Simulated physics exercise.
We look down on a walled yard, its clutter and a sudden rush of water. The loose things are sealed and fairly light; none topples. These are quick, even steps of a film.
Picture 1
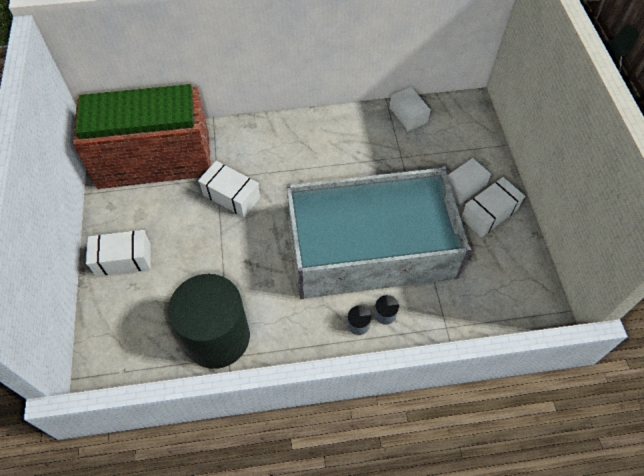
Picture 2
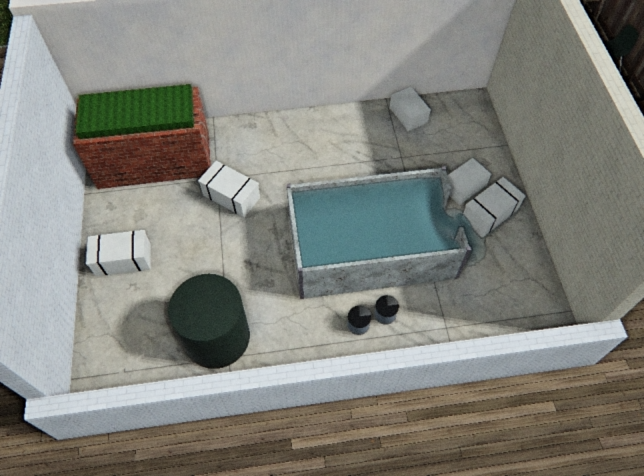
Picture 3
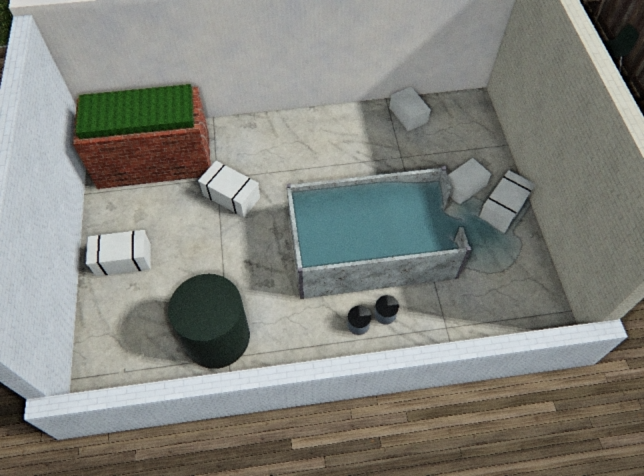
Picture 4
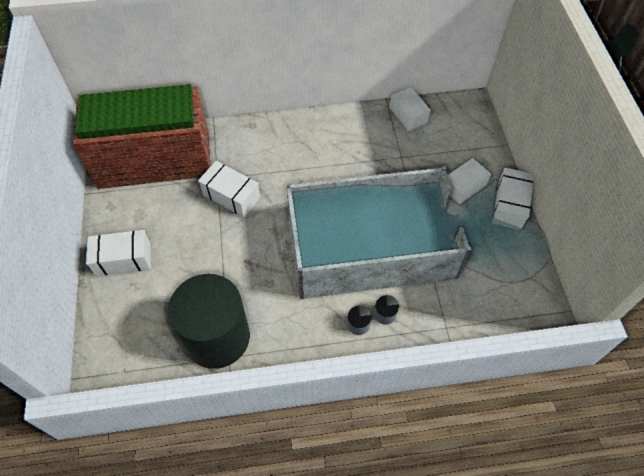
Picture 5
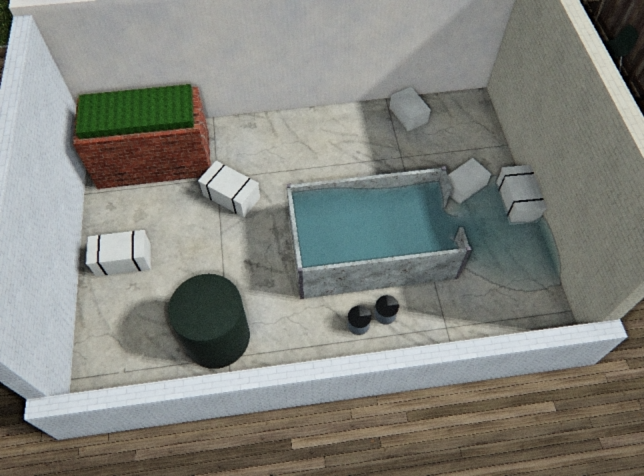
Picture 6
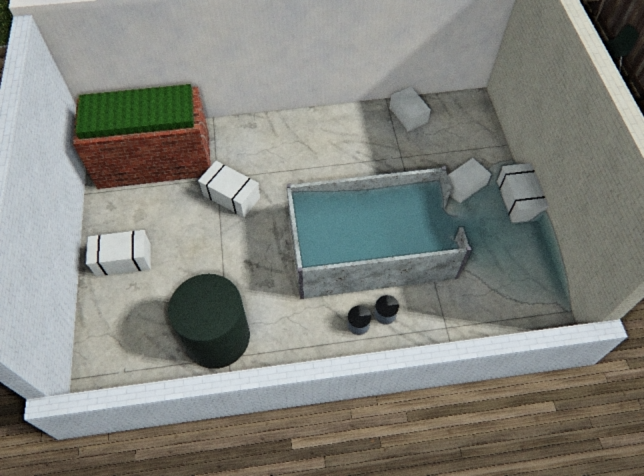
A walled yard with a pale, cracked stone floor is seen from high above by a still camera, with wooden planks outside its low front wall. A grass-topped brick block stands at the back left, white trunks with dark bands and a dark green cylinder sit around a stone tank of blue water. The tank's right end breaks open, water spreads toward the right wall, and the nearby banded trunk turns and slides right.
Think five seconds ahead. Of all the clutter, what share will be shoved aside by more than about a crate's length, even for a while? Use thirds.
It is from one to two thirds.
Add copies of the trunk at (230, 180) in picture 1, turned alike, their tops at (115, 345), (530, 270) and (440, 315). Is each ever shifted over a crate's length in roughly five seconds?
As listed: Short of that, moved that far, yes.
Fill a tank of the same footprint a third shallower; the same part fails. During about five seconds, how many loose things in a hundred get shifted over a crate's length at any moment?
Roughly 60 per cent.
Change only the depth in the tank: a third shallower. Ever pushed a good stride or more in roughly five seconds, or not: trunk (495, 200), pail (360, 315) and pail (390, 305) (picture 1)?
As listed: Swept aside, pushed that far, moved that far.
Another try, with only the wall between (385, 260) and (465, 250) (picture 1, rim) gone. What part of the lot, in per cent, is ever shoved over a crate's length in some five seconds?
I make it 100 per cent.
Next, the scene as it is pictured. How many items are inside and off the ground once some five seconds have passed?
The number is 1.
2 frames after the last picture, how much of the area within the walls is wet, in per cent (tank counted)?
Roughly 20 per cent.
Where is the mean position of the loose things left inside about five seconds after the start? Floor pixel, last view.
Close to (275, 198).
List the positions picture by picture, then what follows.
The first frame shows a trunk at (496, 200) rests on the ground; a trunk at (229, 182), on the bottom; 0 of 7 have shifted.
The second frame shows a trunk at (496, 200) rests on the ground; a trunk at (229, 182), on the bottom; 0 of 7 have shifted.
The third frame shows a trunk at (510, 195) rests on the ground, close to its start; a trunk at (229, 182), on the bottom; 1 of 7 have shifted.
The fourth frame shows a trunk at (516, 191), on the bottom, a stride from its start; a trunk at (229, 182) rests on the ground; 1 of 7 have shifted.
The fifth frame shows a trunk at (524, 187), on the bottom, a stride from its start; a trunk at (229, 182) rests on the ground; 1 of 7 have shifted.
The sixth frame shows a trunk at (525, 186) floats, a stride from its start; a trunk at (229, 182), on the bottom; 1 of 7 have shifted.
A moment on, 1 of 7 are well off their spots; 1 afloat.
Next, 1 of 7 are well off their spots; 0 afloat.
Later, 4 of 7 are well off their spots; 2 afloat.
In the end, 4 of 7 are well off their spots, and 4 have been at some point; 1 afloat.
